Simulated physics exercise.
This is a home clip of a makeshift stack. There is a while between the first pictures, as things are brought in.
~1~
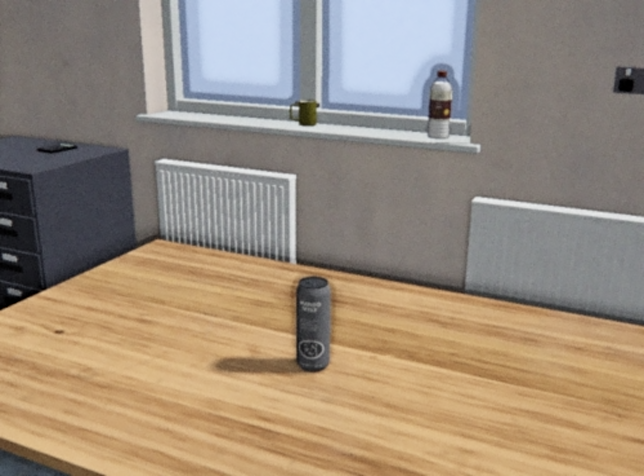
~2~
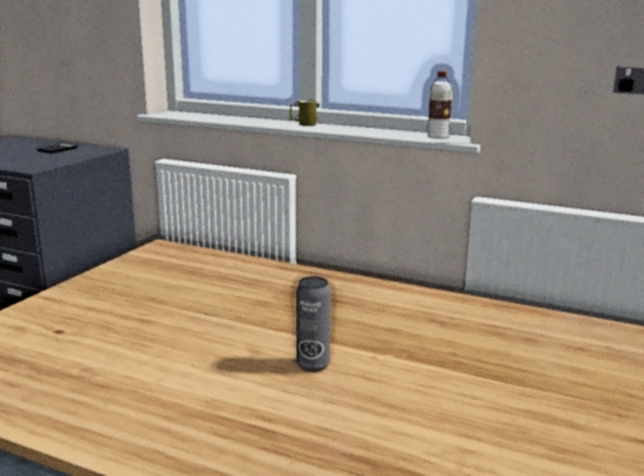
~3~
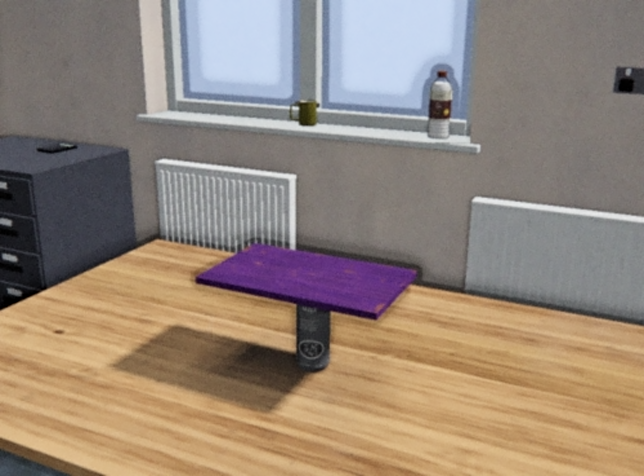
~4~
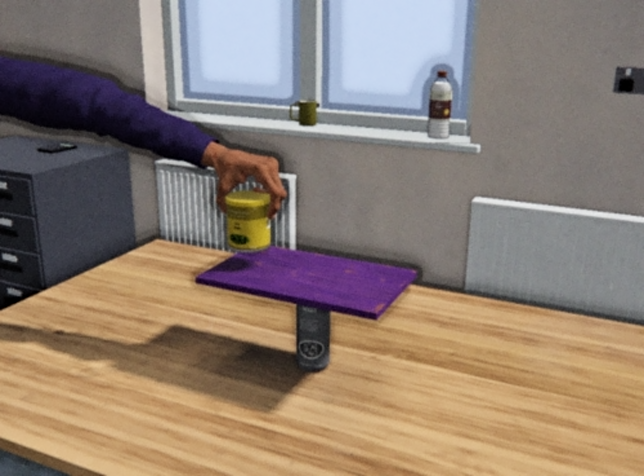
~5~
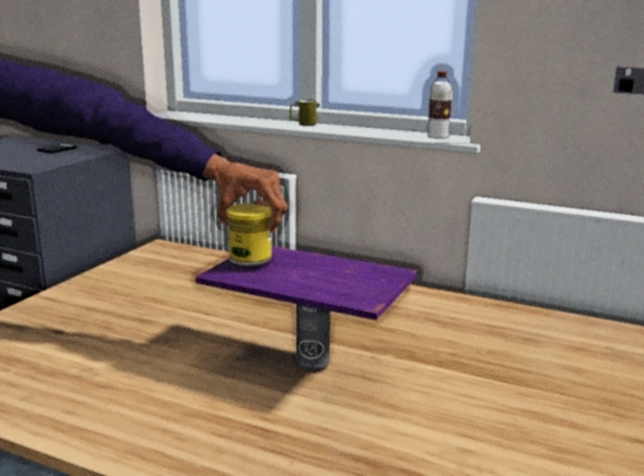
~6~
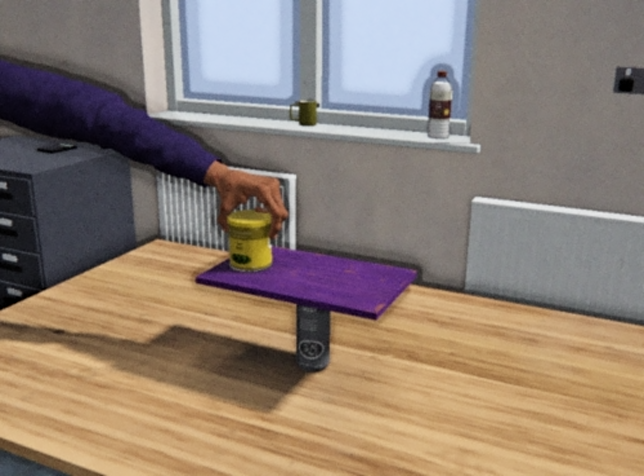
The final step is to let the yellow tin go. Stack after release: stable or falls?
The stack will not stay as built.
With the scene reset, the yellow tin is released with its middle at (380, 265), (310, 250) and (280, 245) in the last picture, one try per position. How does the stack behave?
The stack tumbles down the first time, remains standing the second time, and tumbles down the third time.
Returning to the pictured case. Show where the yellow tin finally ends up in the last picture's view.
It ends near (174, 321).
Then, 0.30 s on from there, yellow tin now fallen; purple board turned 38° from how it was put.
Then, 0.50 s on from there, purple board turned 66° from how it was put.
Then, 0.70 s on from there, purple board now fallen; grey can turned 26° from how it was put.
Then, 0.80 s on from there, grey can now fallen.
In the end, fallen, purple board, grey can and yellow tin. At the end, from the last picture's camera, yellow tin near (174, 321). The stack gives way.
